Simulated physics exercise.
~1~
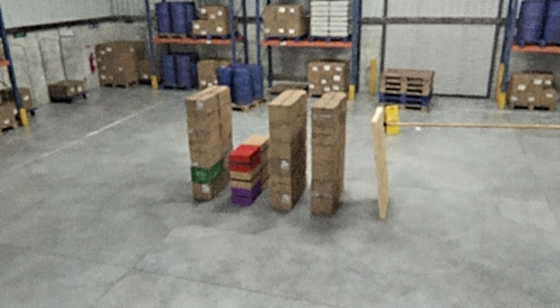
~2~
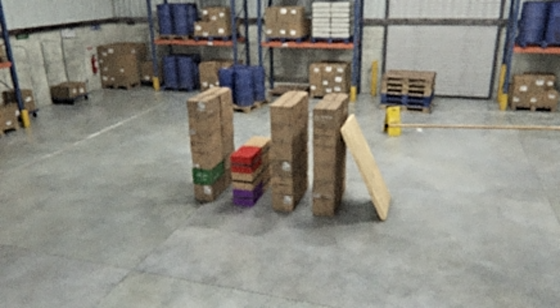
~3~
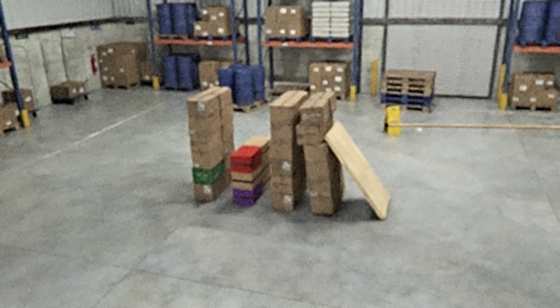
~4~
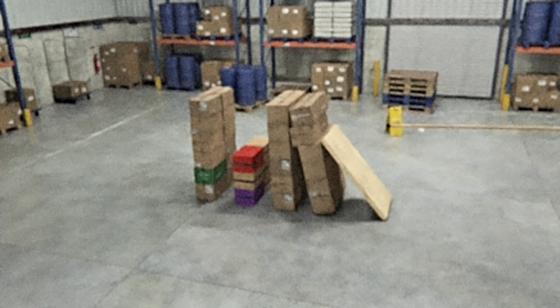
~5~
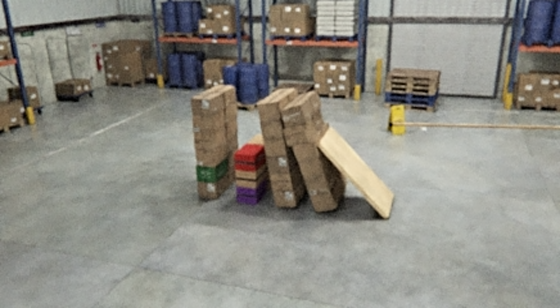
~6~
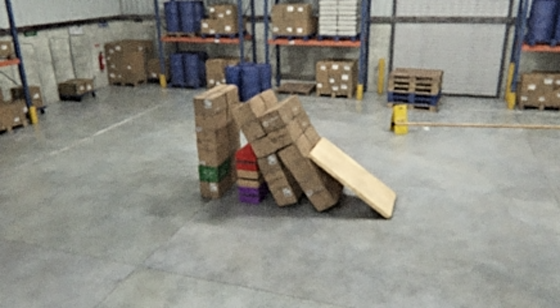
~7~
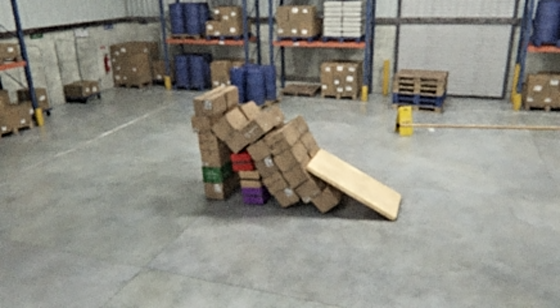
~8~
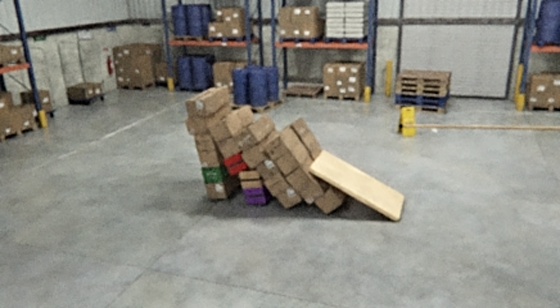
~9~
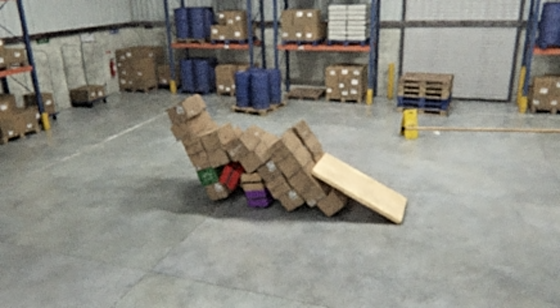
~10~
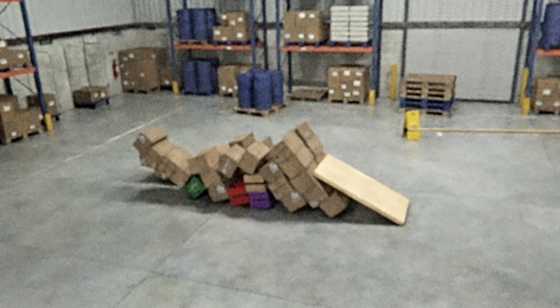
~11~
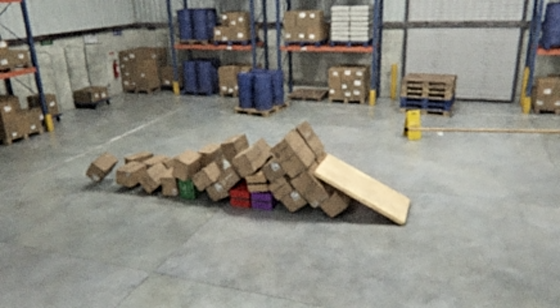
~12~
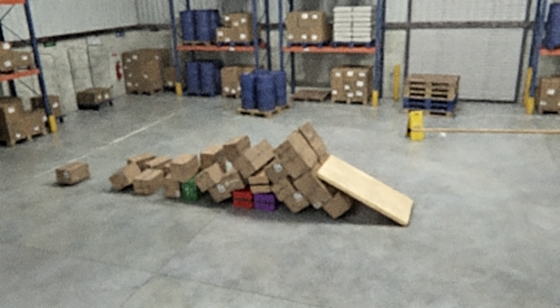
Stacked cartons in a warehouse toppling leftward as a leaning board tips into them, ending in a low heap across the floor.
